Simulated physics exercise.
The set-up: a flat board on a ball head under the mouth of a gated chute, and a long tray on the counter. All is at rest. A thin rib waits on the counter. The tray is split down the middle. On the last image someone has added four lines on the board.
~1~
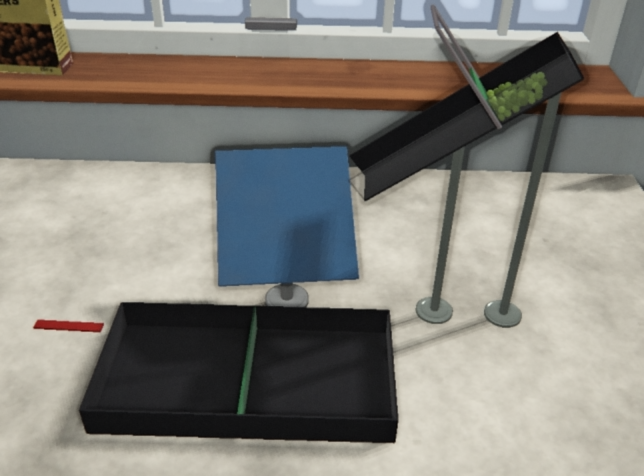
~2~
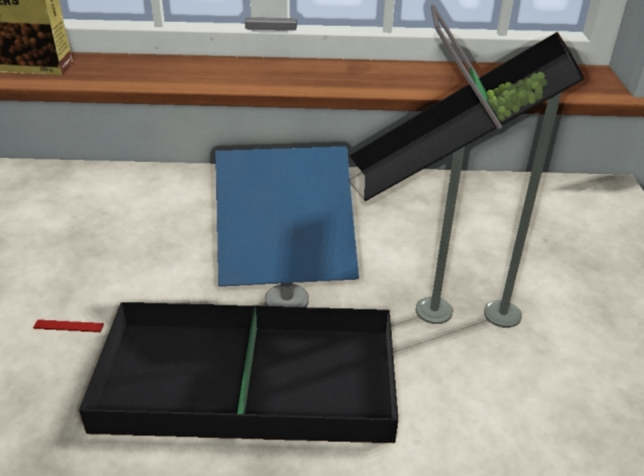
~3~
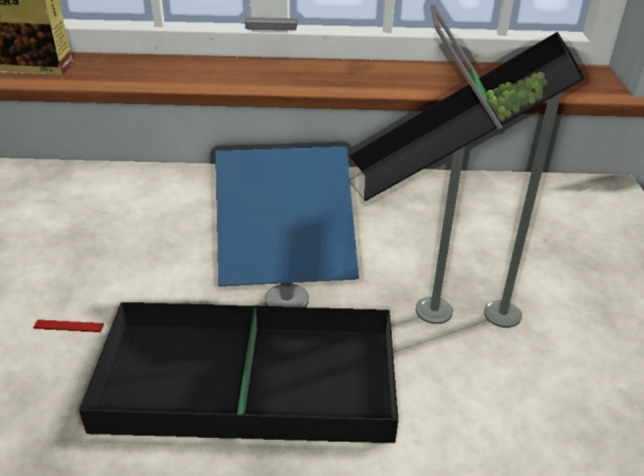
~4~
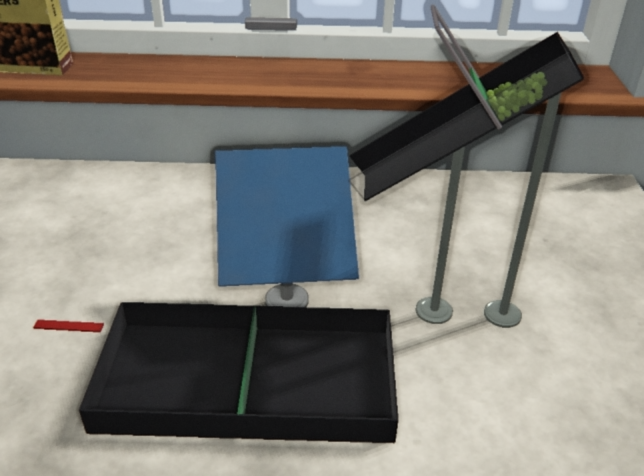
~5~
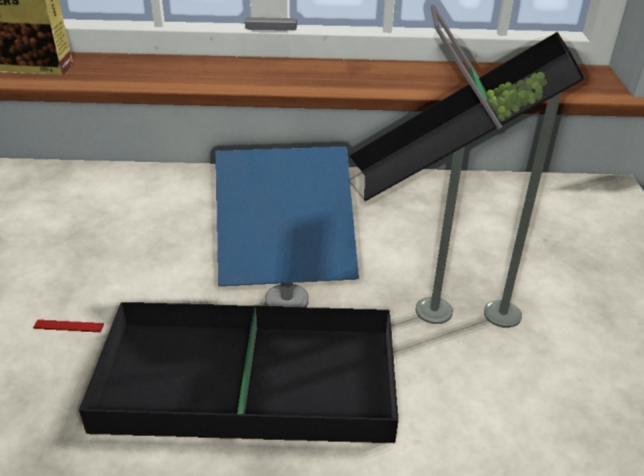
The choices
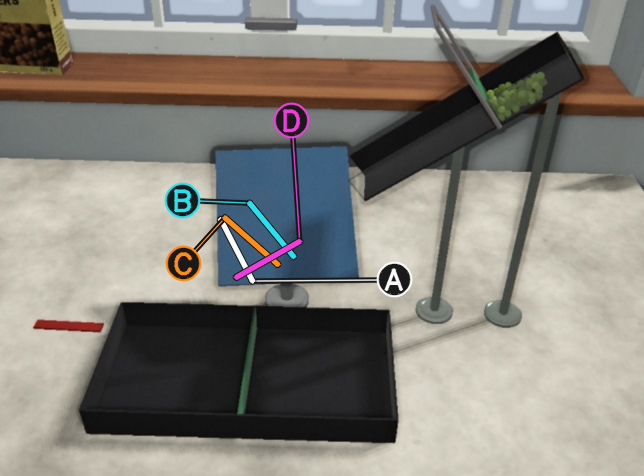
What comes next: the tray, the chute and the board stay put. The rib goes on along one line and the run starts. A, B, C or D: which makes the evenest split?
I would pick line D.
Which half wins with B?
The right half.
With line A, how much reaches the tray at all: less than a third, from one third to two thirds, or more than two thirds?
More than two thirds.
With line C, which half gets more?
Right.
On the marked copy, line A from (220, 219) to (252, 281); line B from (249, 203) to (293, 256); line C from (224, 217) to (277, 264); line D from (299, 241) to (236, 277).
With A, of what is caught, a small part in the left half, most in the right.
With B, of what is caught, a small part in the left half, most in the right.
With C, of what is caught, a small part in the left half, most in the right.
With D, of what is caught, about two thirds in the left half, about a third in the right.
